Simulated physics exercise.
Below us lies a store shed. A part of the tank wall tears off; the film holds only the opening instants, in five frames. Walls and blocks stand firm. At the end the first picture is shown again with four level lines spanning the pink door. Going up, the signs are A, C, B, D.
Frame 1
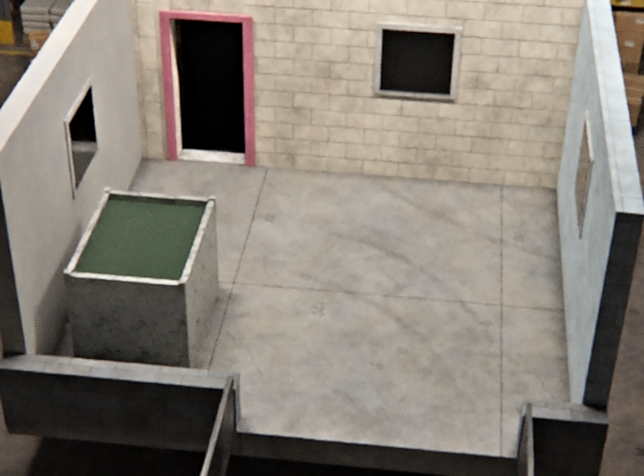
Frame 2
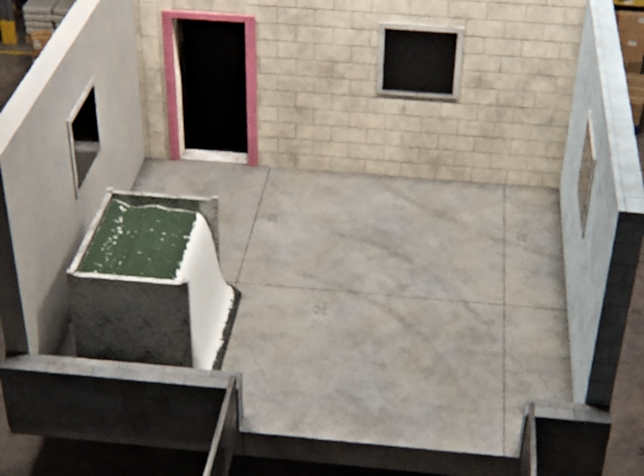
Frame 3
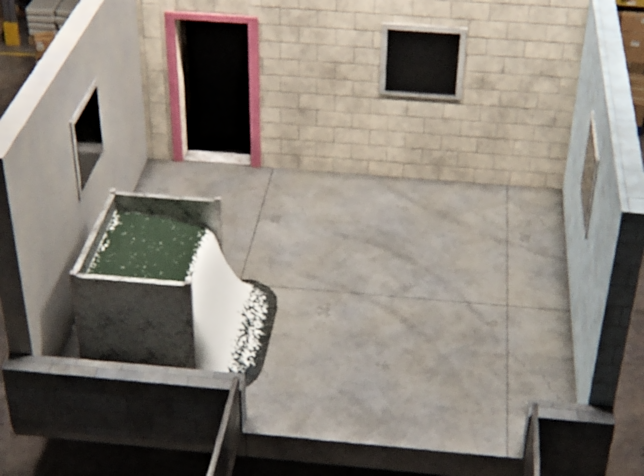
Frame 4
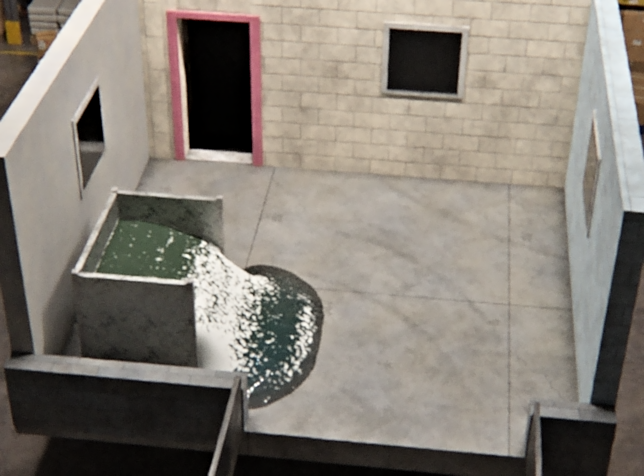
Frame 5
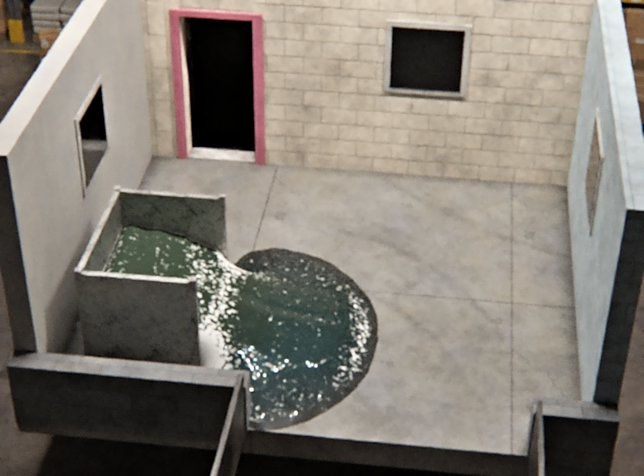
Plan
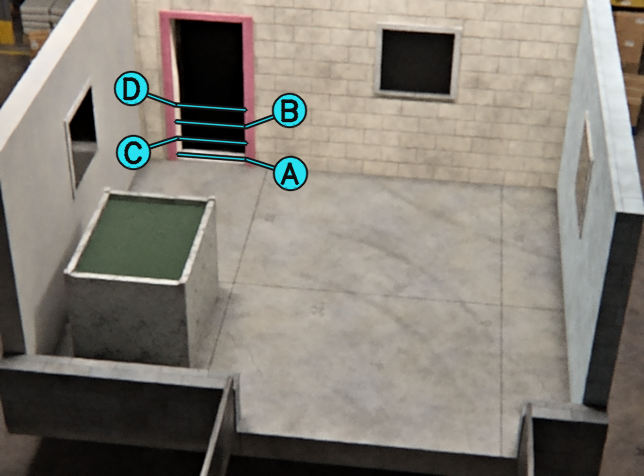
Dark green water poured out of the right side of a square tank in a small roofless shed, foamed white down onto the bare grey floor, and spread rightward in a widening, rounded puddle.
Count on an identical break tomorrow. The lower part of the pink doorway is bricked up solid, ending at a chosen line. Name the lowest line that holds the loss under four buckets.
A.
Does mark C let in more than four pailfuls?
No, that is safe.
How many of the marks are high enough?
All four.
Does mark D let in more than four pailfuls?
No.
On the marked copy, A at (212, 156); B at (210, 124); C at (211, 140); D at (210, 107); from the bottom up A, C, B, D.
Choosing A, a splash gets over, under a bucket.
Choosing B, nothing gets over.
Choosing C, nothing gets over.
Choosing D, nothing gets over.
